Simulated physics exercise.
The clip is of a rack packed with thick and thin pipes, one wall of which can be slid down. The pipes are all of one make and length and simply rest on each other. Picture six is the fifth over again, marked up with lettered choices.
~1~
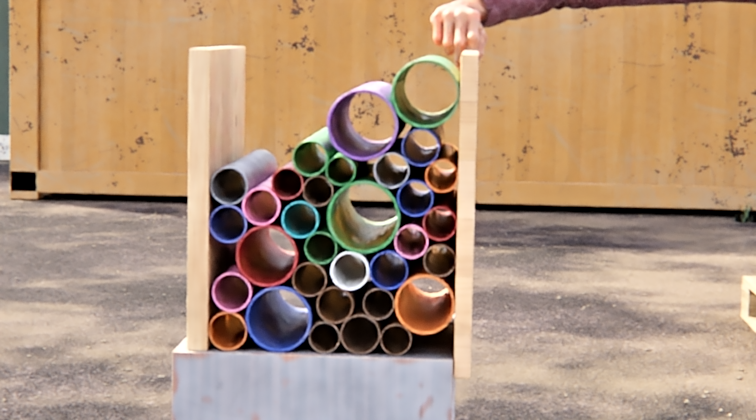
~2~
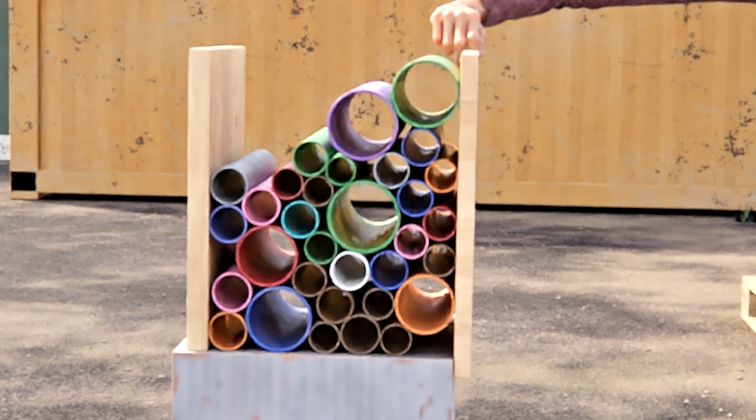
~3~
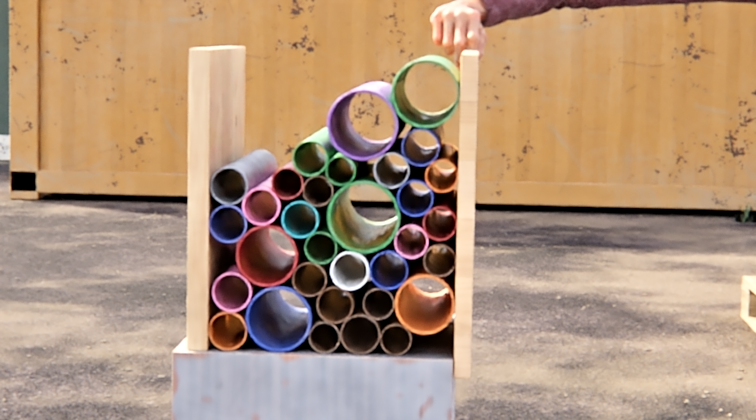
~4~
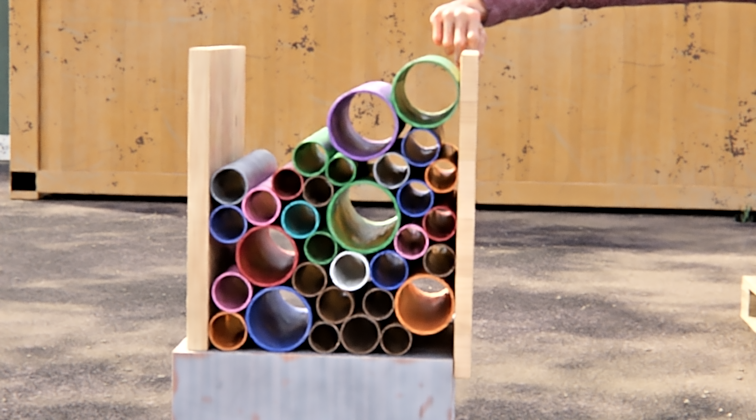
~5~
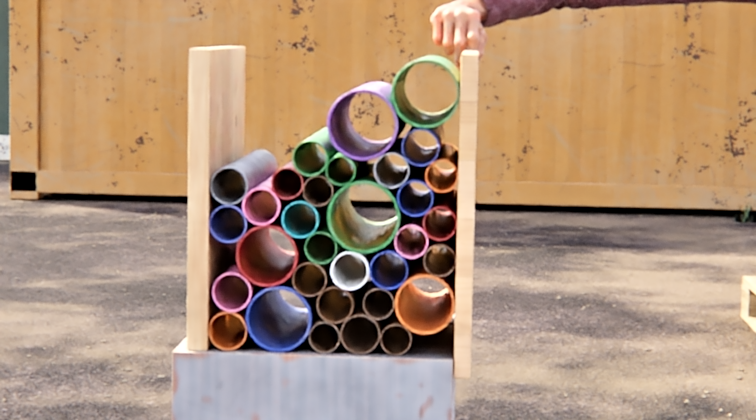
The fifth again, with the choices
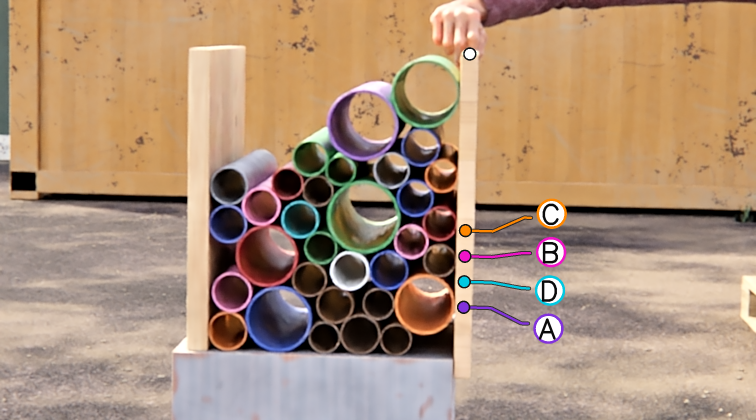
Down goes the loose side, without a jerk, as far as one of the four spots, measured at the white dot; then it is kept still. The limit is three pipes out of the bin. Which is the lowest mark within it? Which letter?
Stop at C.
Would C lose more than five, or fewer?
Fewer than five.
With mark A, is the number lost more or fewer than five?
More than five.
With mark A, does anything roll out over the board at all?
At A: Yes.
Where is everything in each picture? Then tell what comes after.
The first frame shows side board (467, 201); an orange pipe (425, 305).
The second frame shows an orange pipe (425, 305); a brown pipe (310, 279).
The third frame shows a red pipe (440, 224); an orange pipe (442, 176).
The fourth frame shows a green pipe (341, 170); a green pipe (426, 94).
The fifth frame shows side board (467, 201); an orange pipe (425, 305).
On the marked copy, A at (464, 307); B at (465, 256); C at (466, 231); D at (464, 282); the white dot at (470, 54).
With C. Early on, top of the board (459, 130).
Further on, top of the board (457, 214).
At the end, top of the board (457, 230), three out over the board.
As for the rest, A more than three out over the board; B more than three out over the board; D more than three out over the board.
